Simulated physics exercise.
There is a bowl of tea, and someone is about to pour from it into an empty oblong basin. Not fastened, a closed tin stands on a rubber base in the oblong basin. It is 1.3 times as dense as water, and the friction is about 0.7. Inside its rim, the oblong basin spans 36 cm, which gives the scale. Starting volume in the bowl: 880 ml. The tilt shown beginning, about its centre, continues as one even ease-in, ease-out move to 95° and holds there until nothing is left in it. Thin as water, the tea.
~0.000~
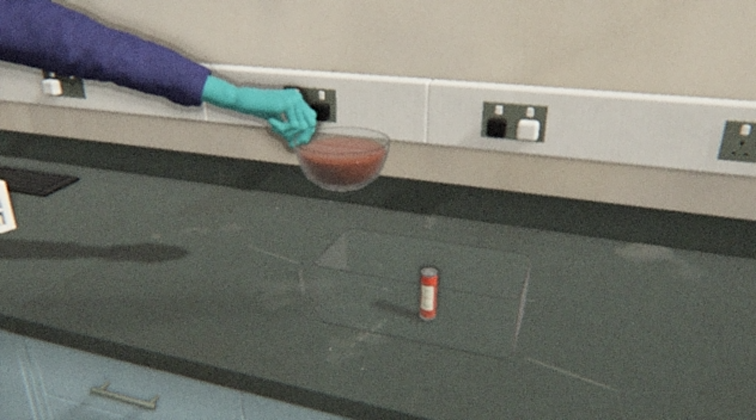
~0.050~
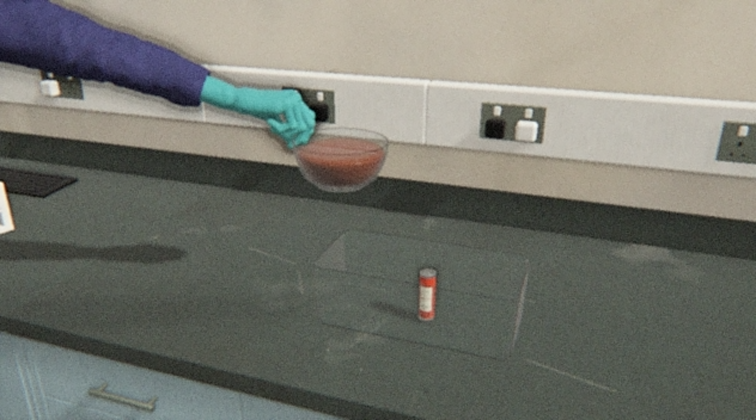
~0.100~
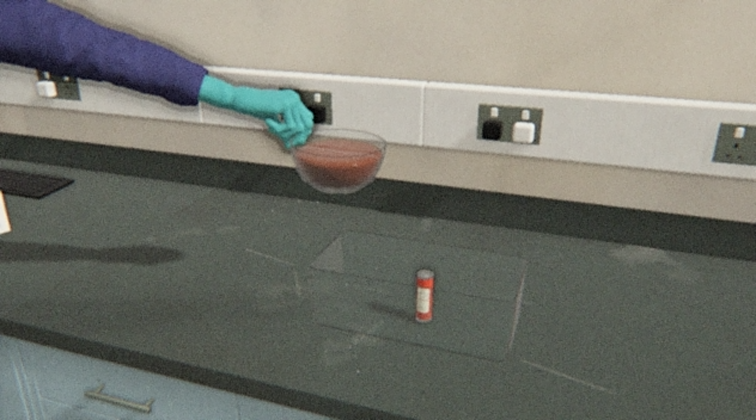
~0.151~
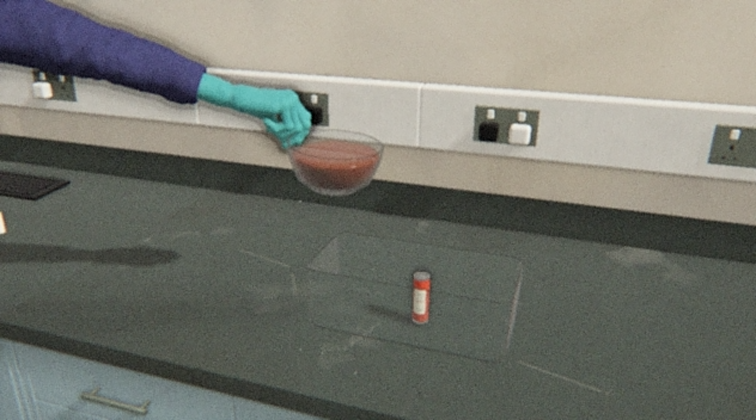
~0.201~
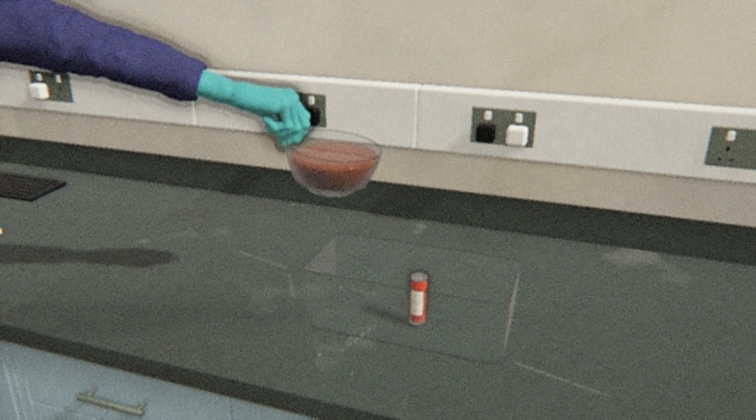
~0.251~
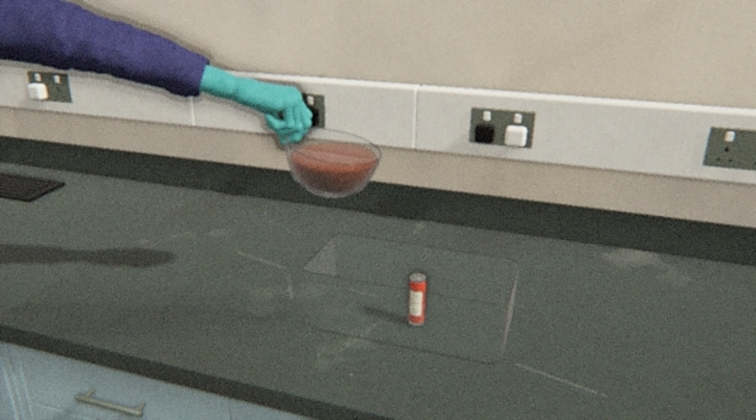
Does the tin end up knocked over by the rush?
No, here's my call: It does not tip.
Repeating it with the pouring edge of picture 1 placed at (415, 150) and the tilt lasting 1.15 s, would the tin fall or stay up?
Result: Tin upright.
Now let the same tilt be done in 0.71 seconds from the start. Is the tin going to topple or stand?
Then it falls.
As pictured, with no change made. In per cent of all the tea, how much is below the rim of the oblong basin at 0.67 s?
Near 12 in a hundred.
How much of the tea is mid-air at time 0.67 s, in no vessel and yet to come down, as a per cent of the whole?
I'd put it at about 34 percent.
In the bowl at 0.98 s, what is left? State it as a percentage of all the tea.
Roughly 8 percent remains.
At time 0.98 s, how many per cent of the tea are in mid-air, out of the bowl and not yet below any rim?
It comes to some 14 percent of the total.
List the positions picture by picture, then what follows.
It leans 0°; its right rim is at (387, 145); the tea meets the walls at (303, 144) and (386, 153); the oblong basin's rim runs from (331, 246) to (526, 277); the tin's top is at (429, 274), in the first frame.
It leans 0°; its right rim is at (385, 147); the tea meets the walls at (302, 145) and (384, 154), in the second frame.
It leans 2°; its right rim is at (383, 149); the tea meets the walls at (299, 146) and (382, 156), in the third frame.
It leans 4°; its right rim is at (380, 153); the tea meets the walls at (296, 147) and (379, 158), in the fourth frame.
It leans 7°; its right rim is at (378, 156); the tea meets the walls at (295, 148) and (377, 160), in the fifth frame.
It leans 11°; its right rim is at (378, 160); the tea meets the walls at (295, 149) and (377, 160), in the sixth frame.
Then, 0.67 s in, the tilt is 60° and 55 per cent is still to pour; the tin stands where it began.
Then, 0.98 s in, the tilt is 90° and 8 per cent is still to pour; the tin stands where it began.
Then, 1.30 s in, the tilt is 95° and 0 per cent is still to pour; the tin stands where it began.
Then, 1.65 s in, the tilt is 95° and 0 per cent is still to pour; the tin stands where it began.
Finally, the tin stands where it began.
